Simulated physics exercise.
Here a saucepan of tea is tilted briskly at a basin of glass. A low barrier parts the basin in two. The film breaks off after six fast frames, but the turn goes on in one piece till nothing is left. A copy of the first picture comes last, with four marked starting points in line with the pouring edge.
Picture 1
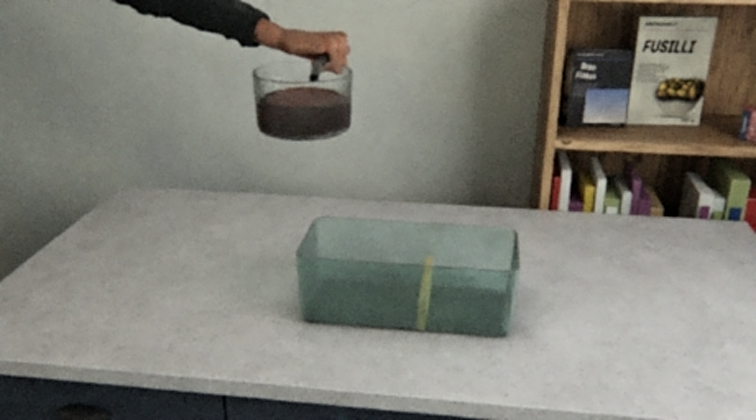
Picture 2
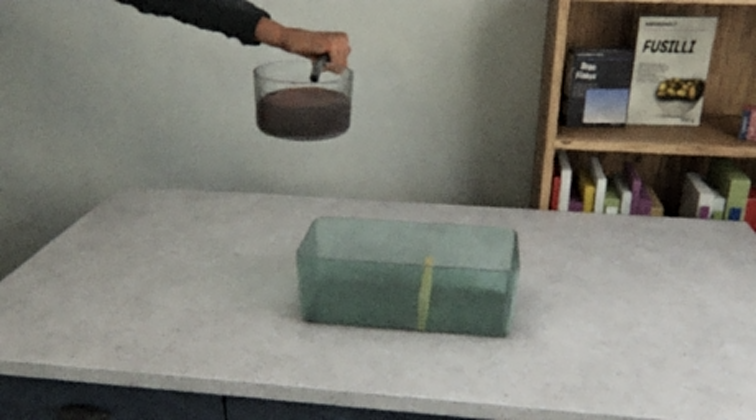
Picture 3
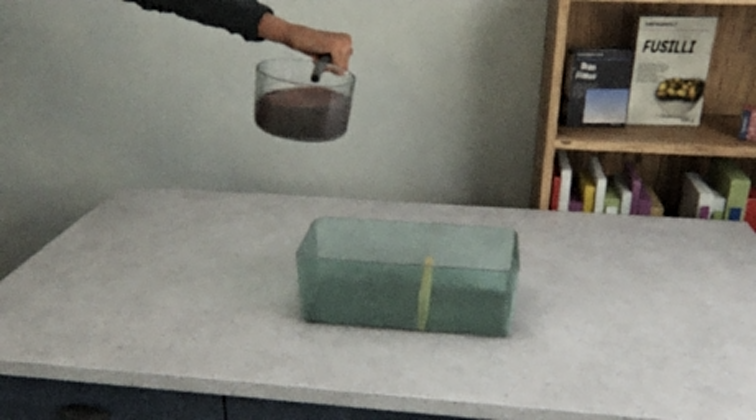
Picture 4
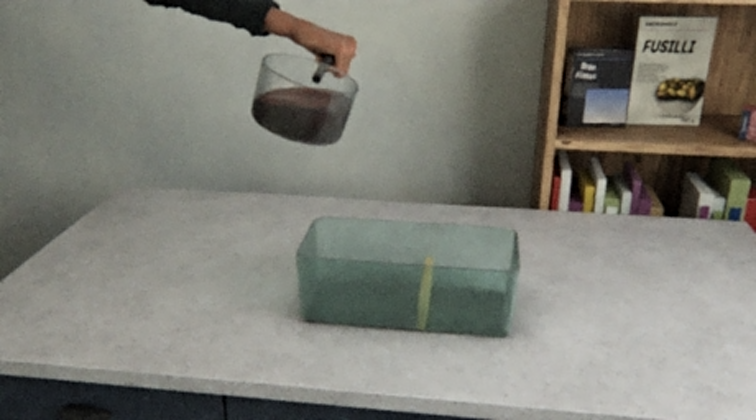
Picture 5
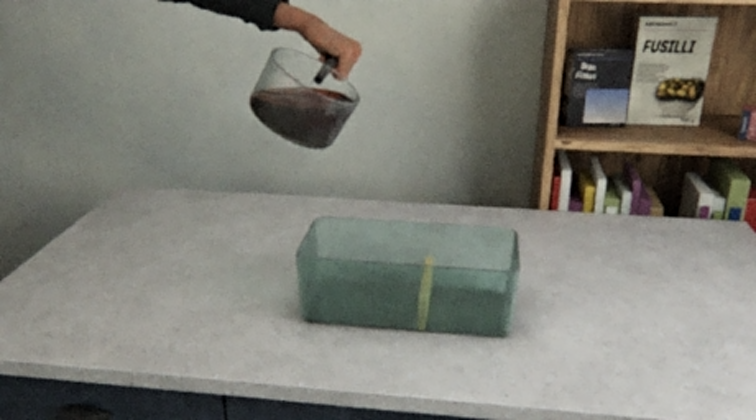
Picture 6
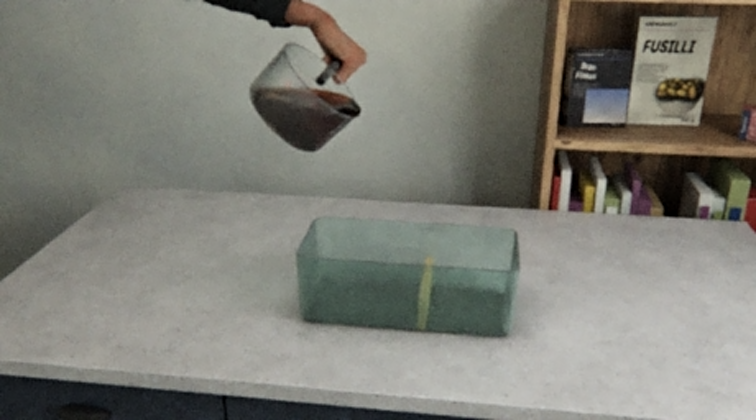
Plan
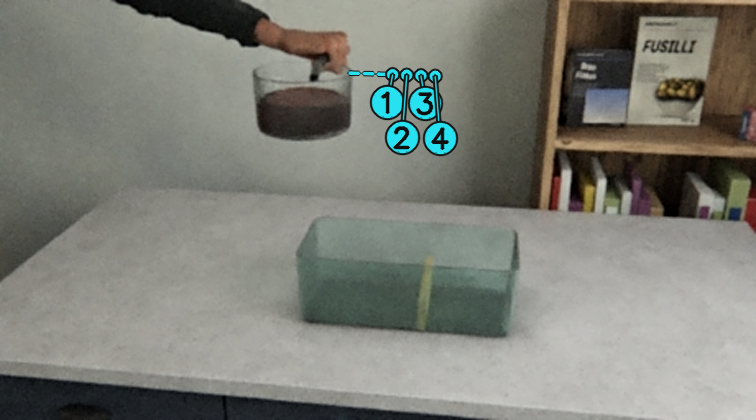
The clip opens with a hand holding a clear pan of dark liquid level above a greenish glass basin with a low yellowish divider, on a pale tabletop. The hand tilts the pan to the right, slightly at first, then more steeply, until the liquid reaches the lowered rim.
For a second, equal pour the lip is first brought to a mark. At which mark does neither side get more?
Dot 1 does it best.
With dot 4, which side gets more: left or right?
The right side.
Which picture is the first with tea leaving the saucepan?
In picture 6.
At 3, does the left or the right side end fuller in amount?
The right side.
On the marked copy, 1 at (392, 74); 2 at (406, 75); 3 at (420, 75); 4 at (435, 76).
For dot 1, about 47 % ends left of the wall and 50 % right of it; 3 % is lost outside.
For dot 2, about 26 % ends left of the wall and 72 % right of it.
For dot 3, about 8 % ends left of the wall and 89 % right of it; 3 % is lost outside.
For dot 4, about 8 % ends left of the wall and 87 % right of it; 4 % is lost outside.
